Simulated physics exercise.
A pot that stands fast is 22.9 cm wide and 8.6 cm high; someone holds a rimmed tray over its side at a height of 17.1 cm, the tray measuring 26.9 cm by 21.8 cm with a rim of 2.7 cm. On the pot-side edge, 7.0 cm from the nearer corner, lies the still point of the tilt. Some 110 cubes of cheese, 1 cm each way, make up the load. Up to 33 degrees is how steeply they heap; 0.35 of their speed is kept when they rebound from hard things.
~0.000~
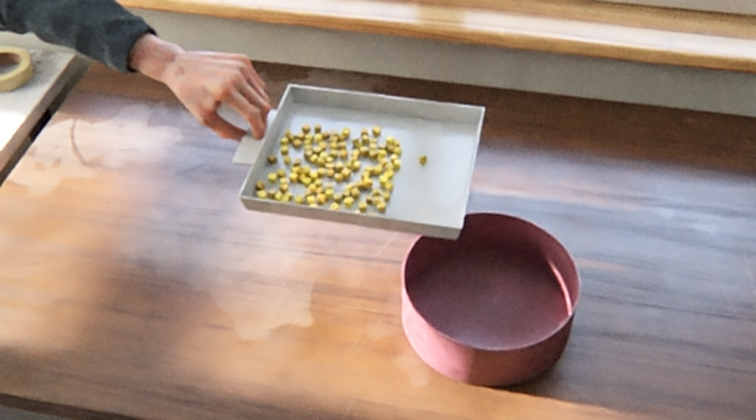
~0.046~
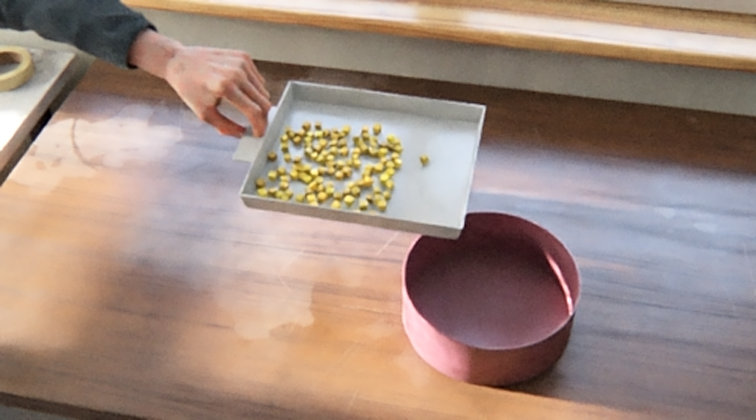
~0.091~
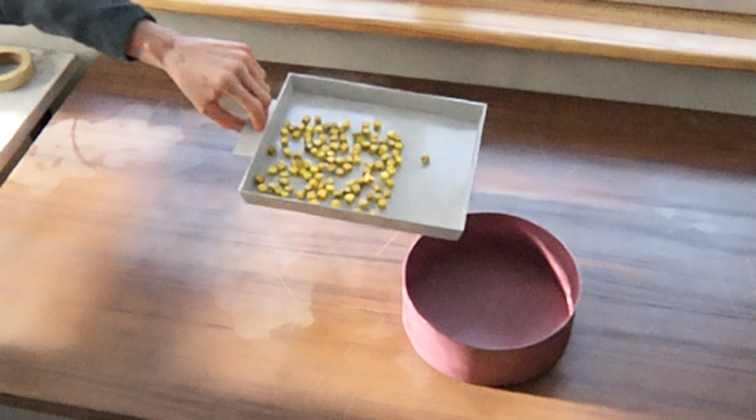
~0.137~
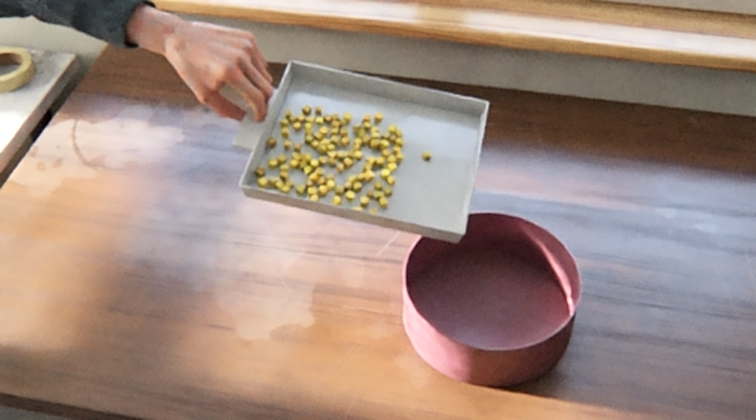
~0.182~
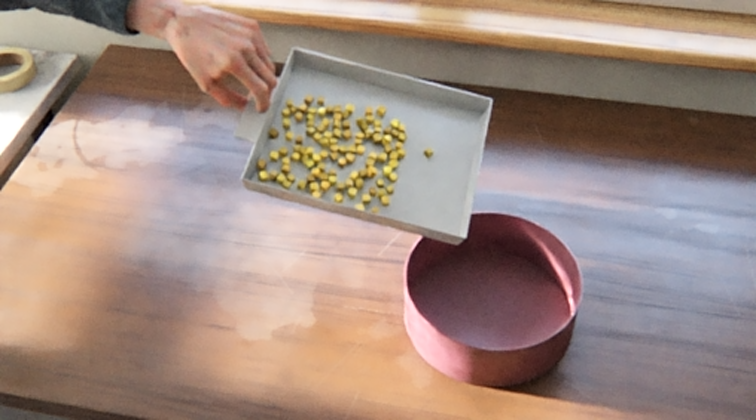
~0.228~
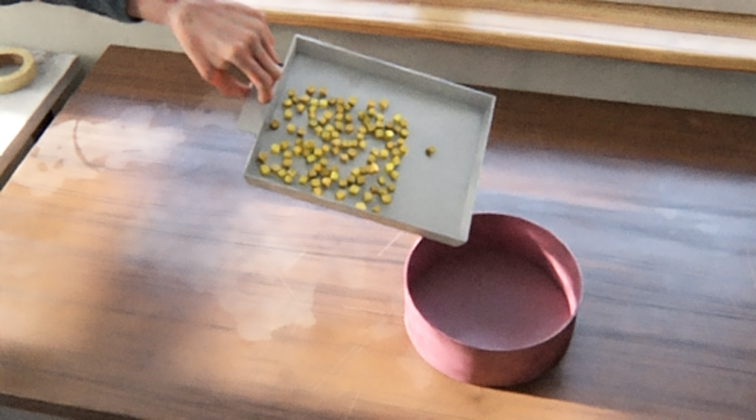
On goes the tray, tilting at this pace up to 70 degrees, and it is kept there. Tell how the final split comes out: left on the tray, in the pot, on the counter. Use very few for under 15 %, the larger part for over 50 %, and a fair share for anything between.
Left on the tray: A fair share, pot: The larger part, counter: Very few.
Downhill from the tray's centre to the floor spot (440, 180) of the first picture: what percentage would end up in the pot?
That would be close to 55 per cent.
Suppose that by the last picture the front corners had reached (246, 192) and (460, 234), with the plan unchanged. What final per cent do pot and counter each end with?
In the pot: 15 per cent; on the counter: 5 per cent.
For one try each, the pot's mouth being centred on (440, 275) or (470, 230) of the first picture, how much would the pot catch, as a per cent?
First try around 70 %, second around 20 %.
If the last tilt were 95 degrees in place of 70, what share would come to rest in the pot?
Around 100 %, I reckon.
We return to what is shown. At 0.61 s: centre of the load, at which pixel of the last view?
Load centre, approx.: (408, 188) px.
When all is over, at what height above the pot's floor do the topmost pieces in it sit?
It gets to about 1.5 cm.
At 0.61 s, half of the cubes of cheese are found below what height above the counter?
Roughly 24 centimetres.
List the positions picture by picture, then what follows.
The first picture shows tray tilt 0 degrees, front corners at (244, 194) and (457, 224); middle of the pieces at (340, 167); pot at (491, 276).
The second picture shows tray tilt 1 degrees, front corners at (244, 192) and (458, 224); middle of the pieces at (340, 165).
The third picture shows tray tilt 4 degrees, front corners at (244, 188) and (459, 226), lowest corner right front; middle of the pieces at (341, 162).
The fourth picture shows tray tilt 9 degrees, front corners at (245, 183) and (460, 230), lowest corner right front; middle of the pieces at (341, 156).
The fifth picture shows tray tilt 14 degrees, front corners at (247, 177) and (462, 233), lowest corner right front; middle of the pieces at (343, 150).
The sixth picture shows tray tilt 19 degrees, front corners at (249, 172) and (463, 236), lowest corner right front; middle of the pieces at (345, 145); pot at (493, 276). Its pace works out near 115 degrees a second.
After 0.46 s, tilt 45 degrees; the tray holds 100 %, the pot 0 %.
After 0.61 s, tilt 62 degrees; the tray holds 100 %, the pot 0 %.
After 0.89 s, tilt 70 degrees; the tray holds 40 %, the pot 55 %.
By 2.1 s all is still; tray 30 %, pot 70 %, counter 0 %.
